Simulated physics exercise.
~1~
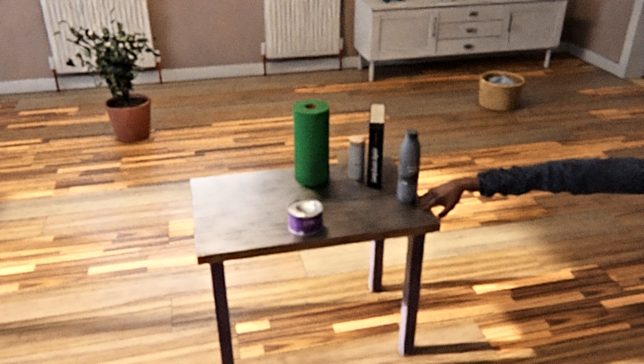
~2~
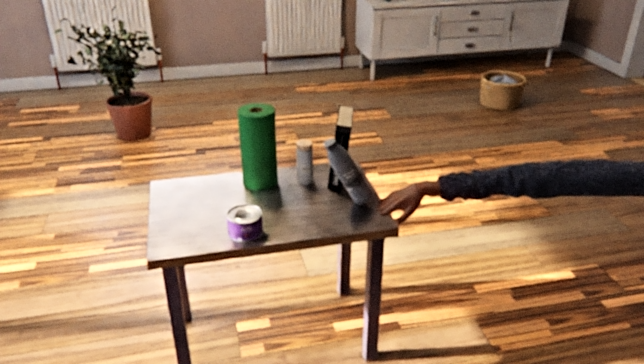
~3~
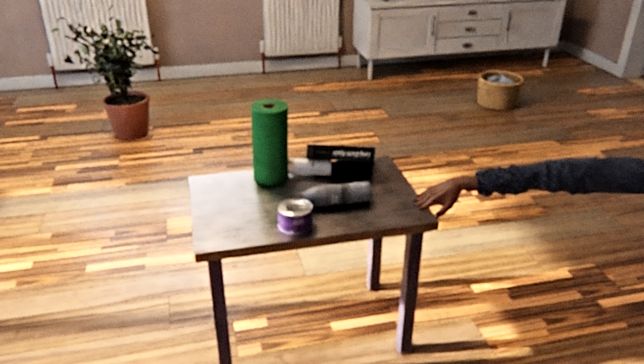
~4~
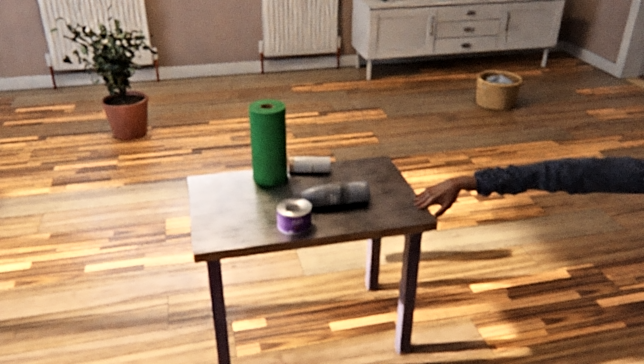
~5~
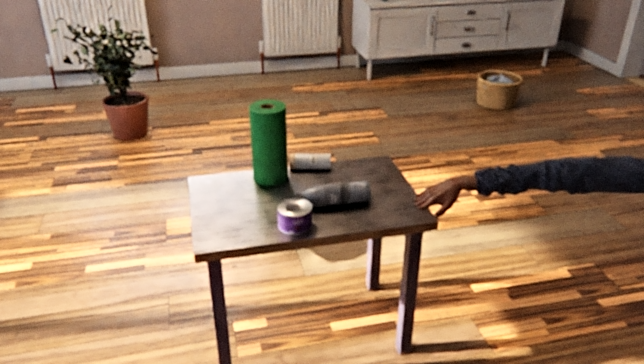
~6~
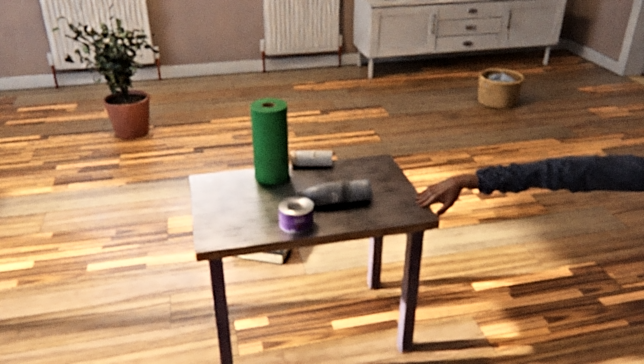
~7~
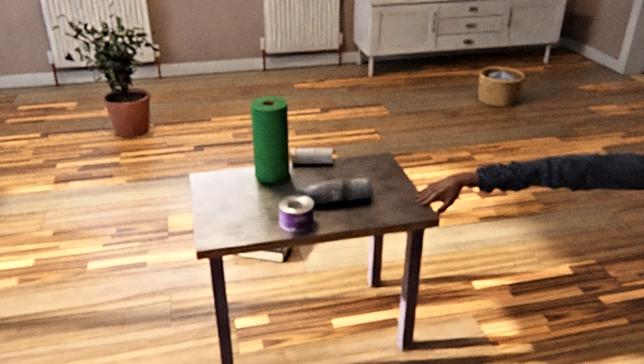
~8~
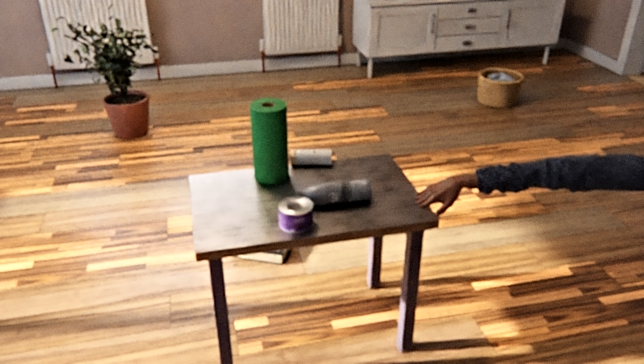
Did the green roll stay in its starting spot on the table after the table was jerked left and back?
No, the green roll remained upright, but it ended up farther left on the tabletop than where it started.
